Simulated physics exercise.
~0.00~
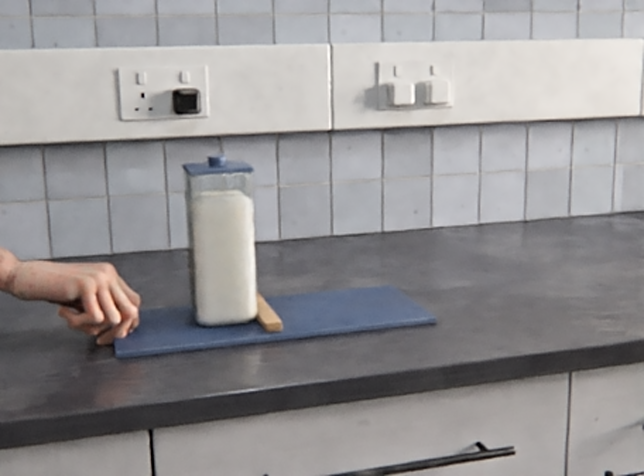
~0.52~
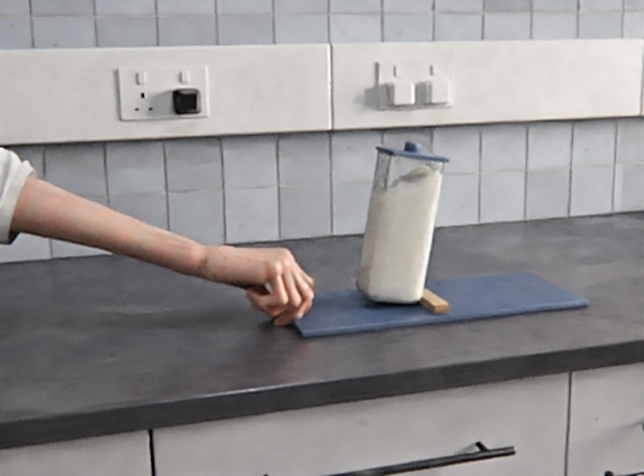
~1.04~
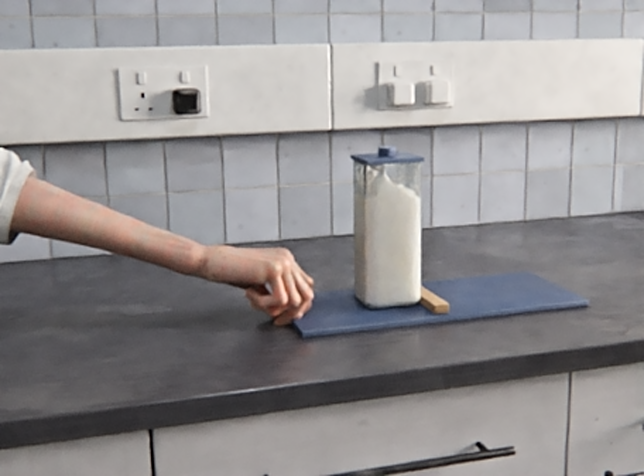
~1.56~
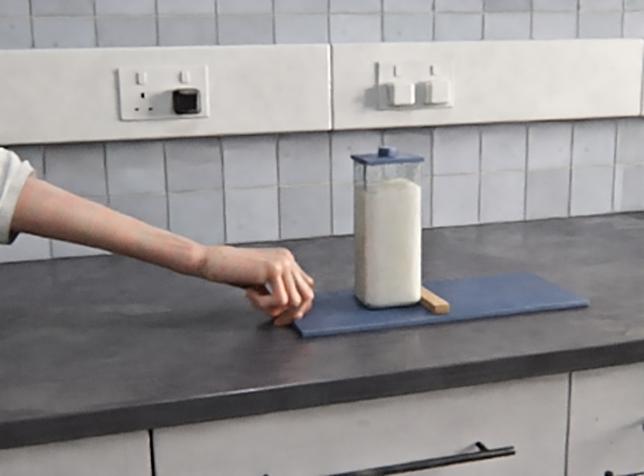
The clip opens on a dark countertop where a hand grips the left end of a blue board carrying a square, clear bottle with a blue cap, partly filled with white liquid, its base against a low wooden strip. The arm pushes the board to the right, carrying the bottle along. As the board comes to its stopping place, the bottle tips to the right over the strip, its milk surface slanting. It then rocks back onto its base while the milk still sloshes unevenly. Finally, the bottle stands upright beside the strip, the milk nearly settled, with the hand still on the board.
